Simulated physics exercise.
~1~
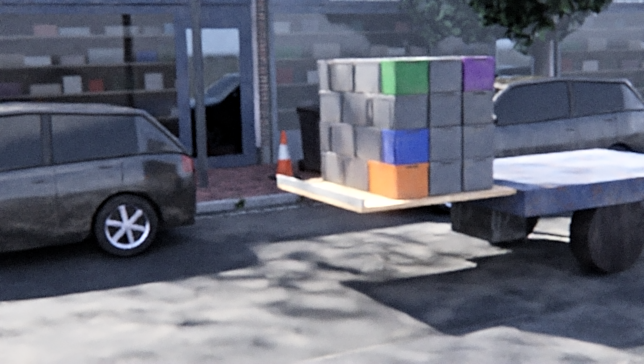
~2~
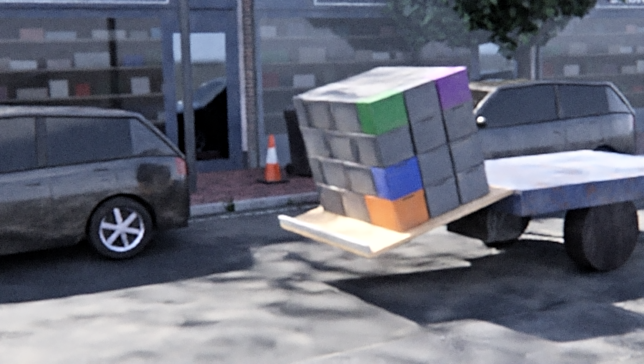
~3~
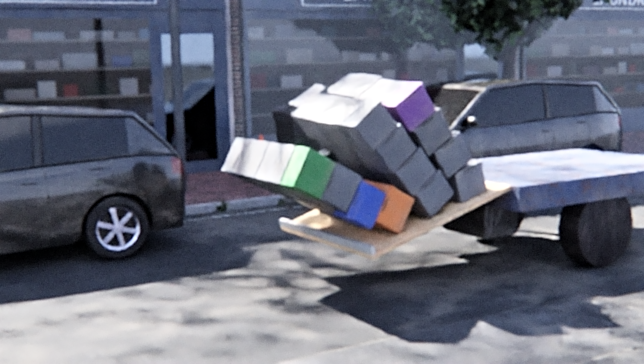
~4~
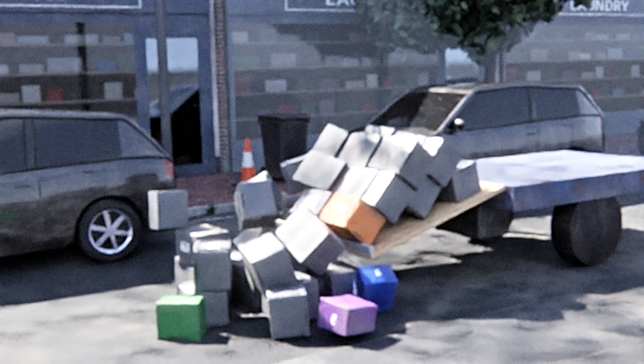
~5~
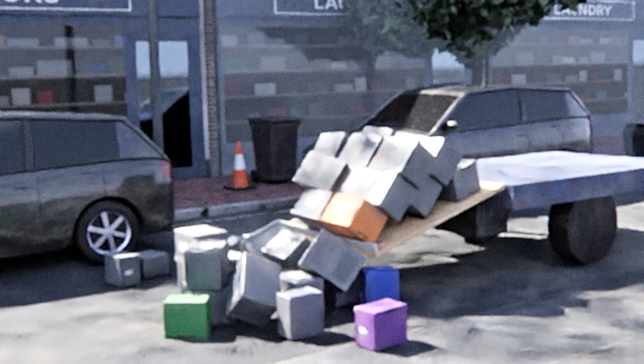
The footage shows a stack of mostly grey boxes on a flap behind a flatbed at the roadside; the flap tilts down, and the stack leans and topples leftward, leaving many boxes, including green, blue and purple ones, on the road while orange stays on the sloping flap.
